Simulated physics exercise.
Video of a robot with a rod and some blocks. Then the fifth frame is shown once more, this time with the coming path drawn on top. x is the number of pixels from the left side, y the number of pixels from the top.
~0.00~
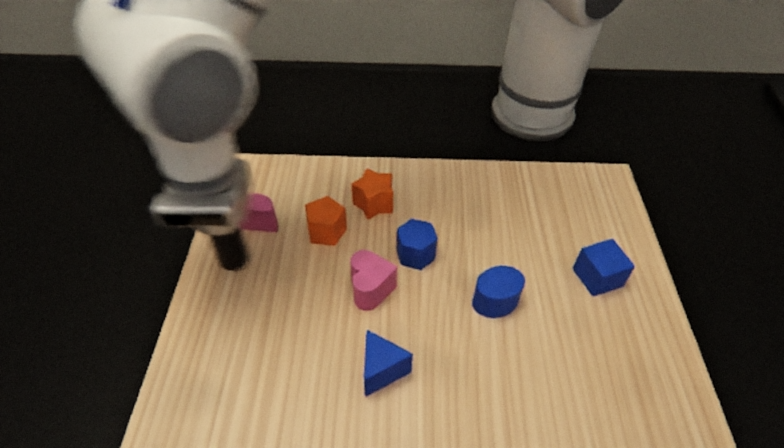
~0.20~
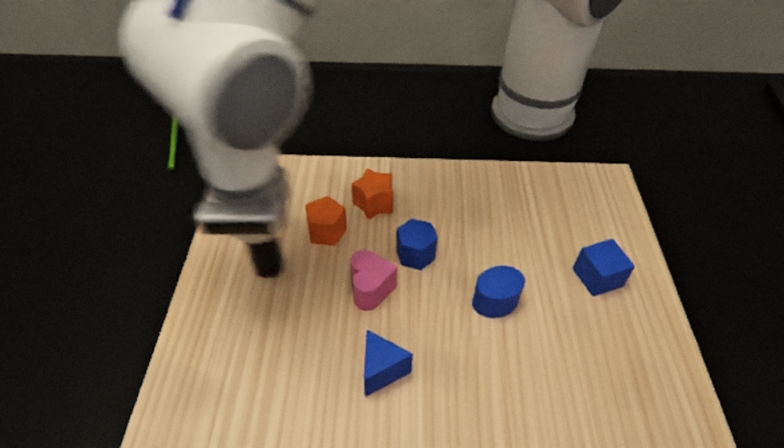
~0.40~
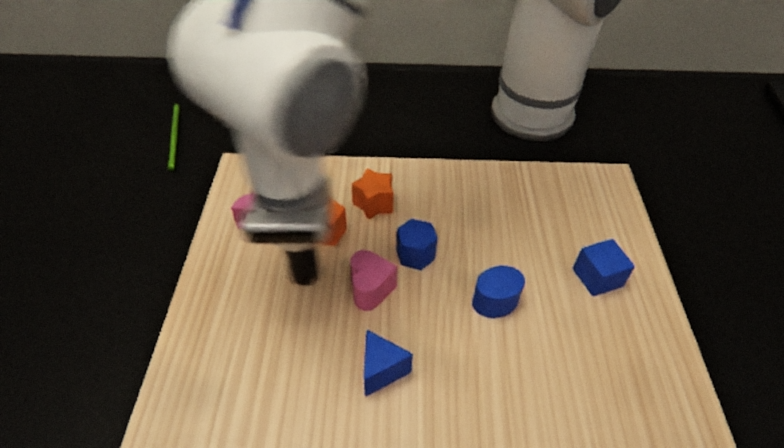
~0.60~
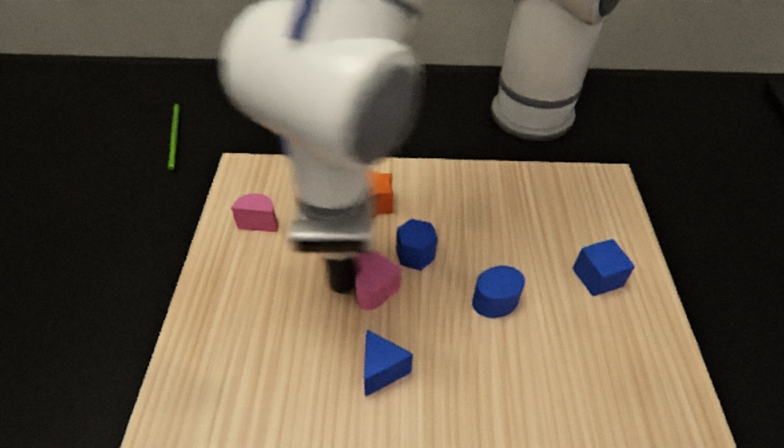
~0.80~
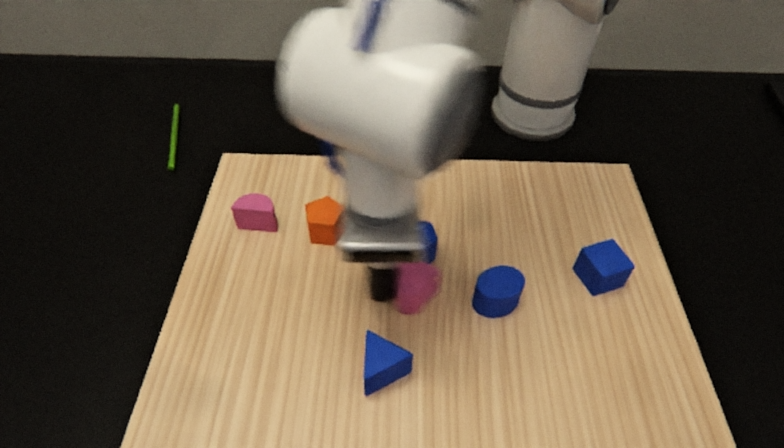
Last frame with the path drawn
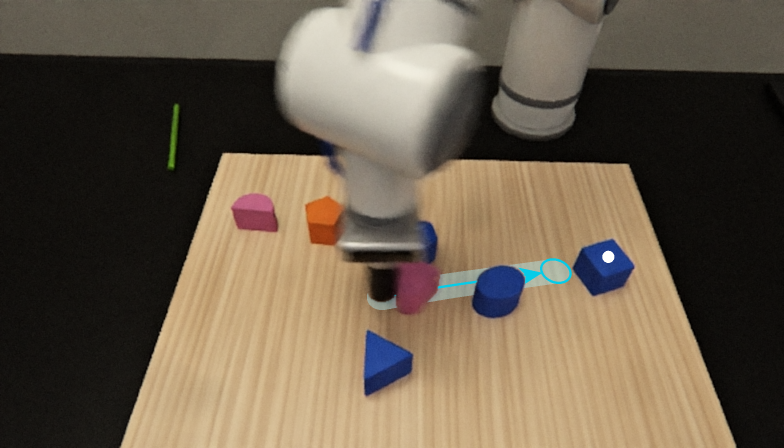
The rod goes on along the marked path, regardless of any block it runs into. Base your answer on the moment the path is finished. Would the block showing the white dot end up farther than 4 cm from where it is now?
I believe not.
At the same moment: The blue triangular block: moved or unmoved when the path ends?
That block will keep its spot.
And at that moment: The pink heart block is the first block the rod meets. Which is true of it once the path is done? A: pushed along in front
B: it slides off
My pick is A.
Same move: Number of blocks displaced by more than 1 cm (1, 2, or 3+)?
Displaced: Three or more.
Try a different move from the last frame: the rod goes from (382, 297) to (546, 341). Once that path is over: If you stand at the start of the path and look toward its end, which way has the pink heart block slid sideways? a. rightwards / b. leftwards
Choice b: Leftwards.
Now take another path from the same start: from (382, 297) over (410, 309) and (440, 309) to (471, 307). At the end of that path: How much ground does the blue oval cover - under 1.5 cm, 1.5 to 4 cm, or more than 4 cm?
Result: 1.5-4 cm.
The drawn path runs from (382, 297) to (556, 271); the dot is on the blue square block.
What follows on the original path. One third of the way, rod at (443, 279); pink heart block at (476, 264); blue oval at (512, 284), turned 15° clockwise.
Two thirds of the way, rod at (502, 271); pink heart block at (536, 256); blue oval at (559, 295), turned 85° clockwise.
At the end, rod at (559, 263); blue triangular block not moved; pink heart block at (590, 243); blue hexagon not moved; blue oval at (561, 296), turned 95° clockwise; blue square block at (629, 254), turned 50° clockwise.
